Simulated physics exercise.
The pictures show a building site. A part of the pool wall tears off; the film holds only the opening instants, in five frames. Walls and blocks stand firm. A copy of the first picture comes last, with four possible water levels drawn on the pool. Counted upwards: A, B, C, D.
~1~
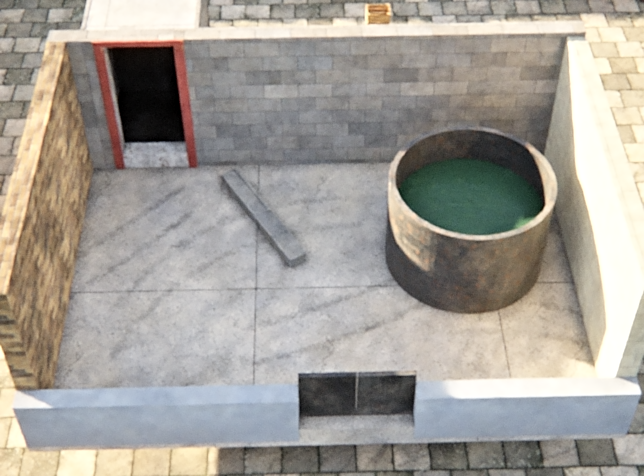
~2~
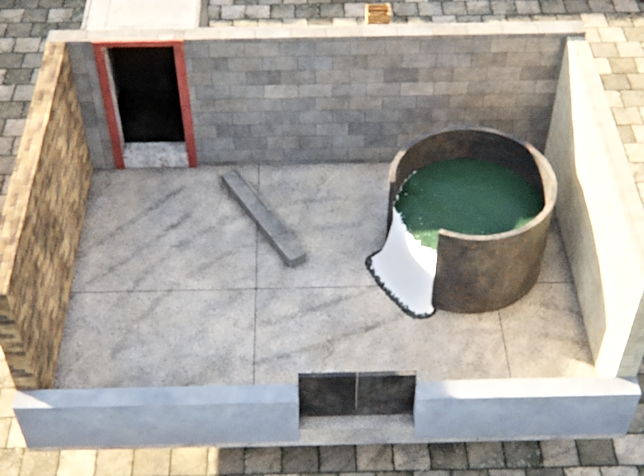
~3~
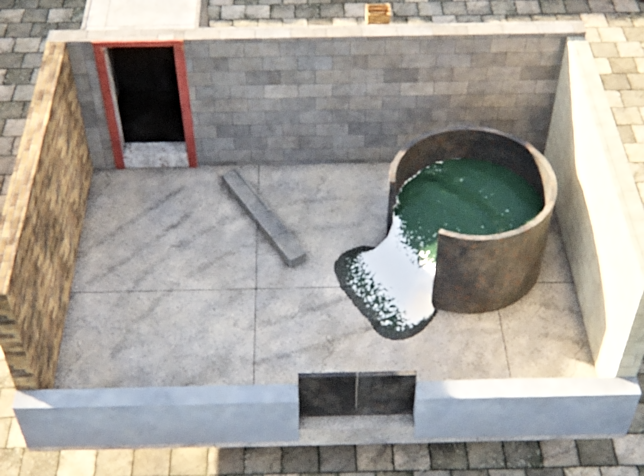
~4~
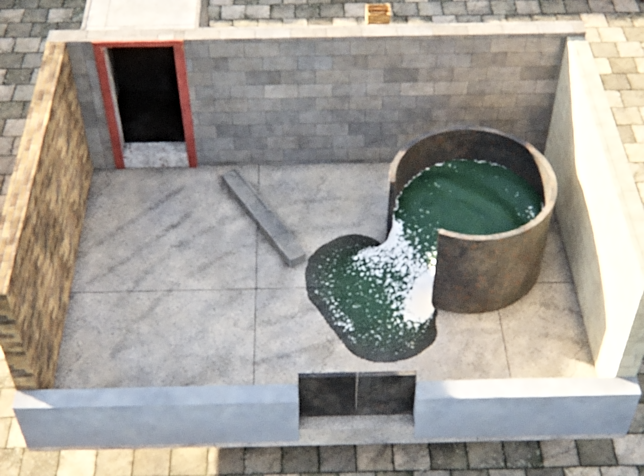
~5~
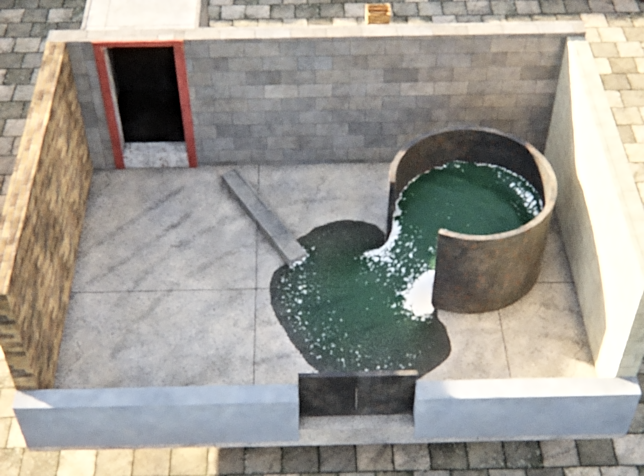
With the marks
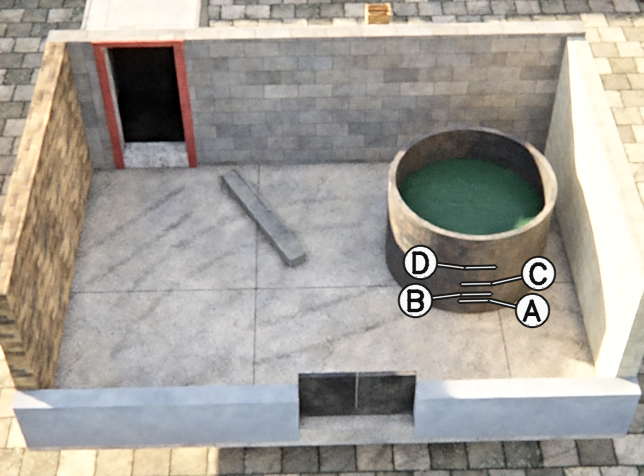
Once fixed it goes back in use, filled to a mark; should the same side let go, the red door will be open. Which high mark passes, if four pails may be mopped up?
The answer is mark D.
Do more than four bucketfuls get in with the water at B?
No.
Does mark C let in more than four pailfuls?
No, not at all.
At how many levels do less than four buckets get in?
All four.
On the marked copy, A at (474, 300); B at (475, 294); C at (477, 283); D at (479, 267); from the bottom up A, B, C, D.
If A is chosen, nothing gets over.
If B is chosen, nothing gets over.
If C is chosen, nothing gets over.
If D is chosen, a splash gets over, under a bucket.
